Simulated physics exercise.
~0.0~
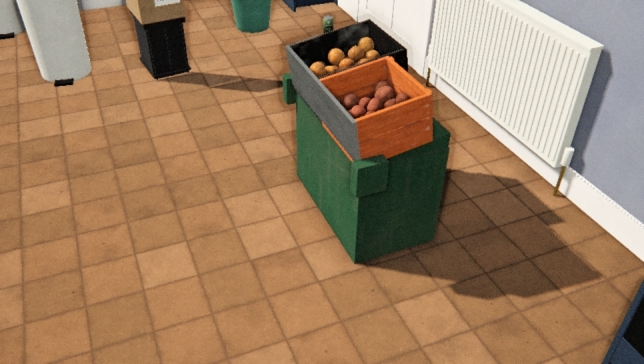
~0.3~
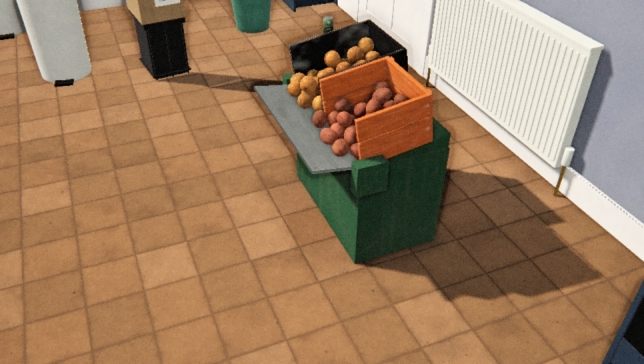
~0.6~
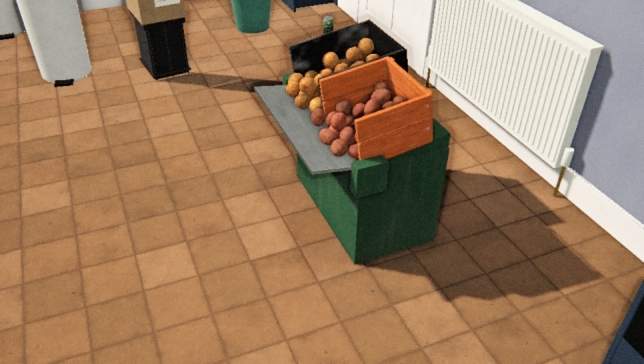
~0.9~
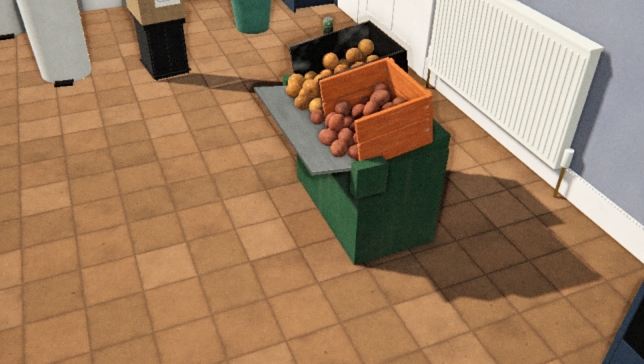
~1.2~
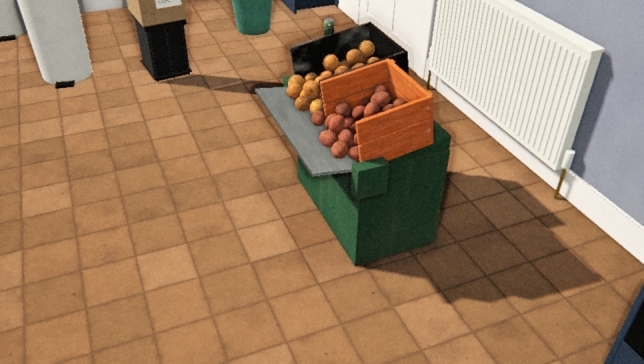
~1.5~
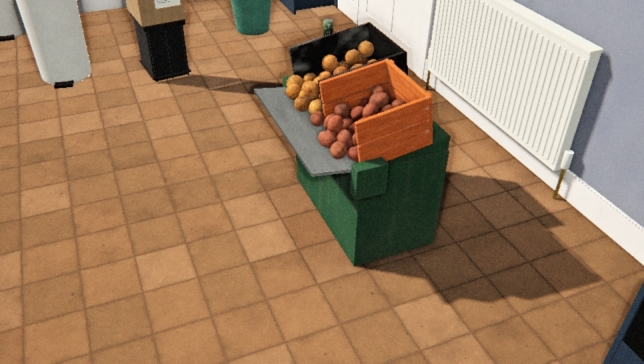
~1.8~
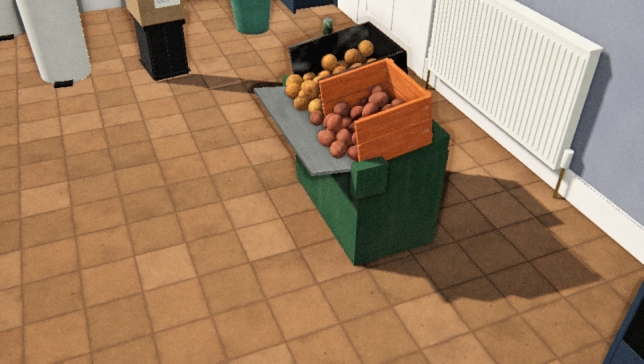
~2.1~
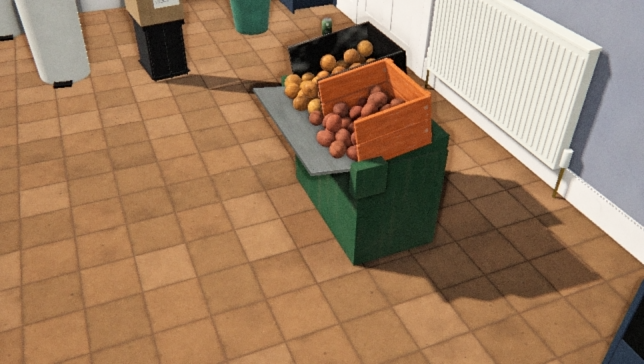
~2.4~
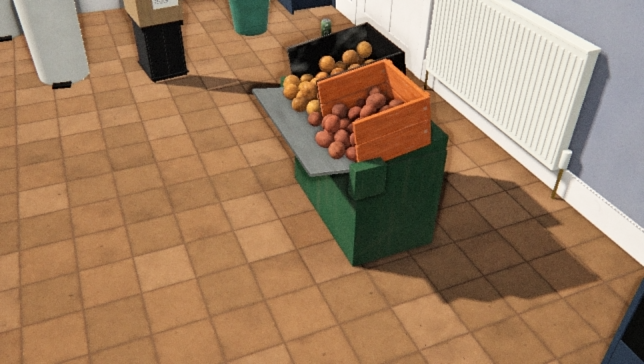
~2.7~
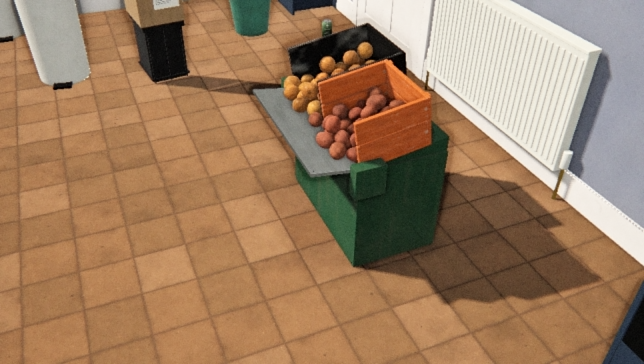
At first, an orange chute of red potatoes and a black chute of brown-yellow onions sit side by side on a green stand, sloping gently down to the left, with a grey flap leaning across their front ends. The flap then swings down and lies out almost flat toward the left. Some of the potatoes and onions spread forward onto it in two neighbouring heaps. After that the heaps barely change, while the view sways slightly. It ends with the flap still lowered, the produce resting on it and in the chutes, and none on the tiled floor in view.
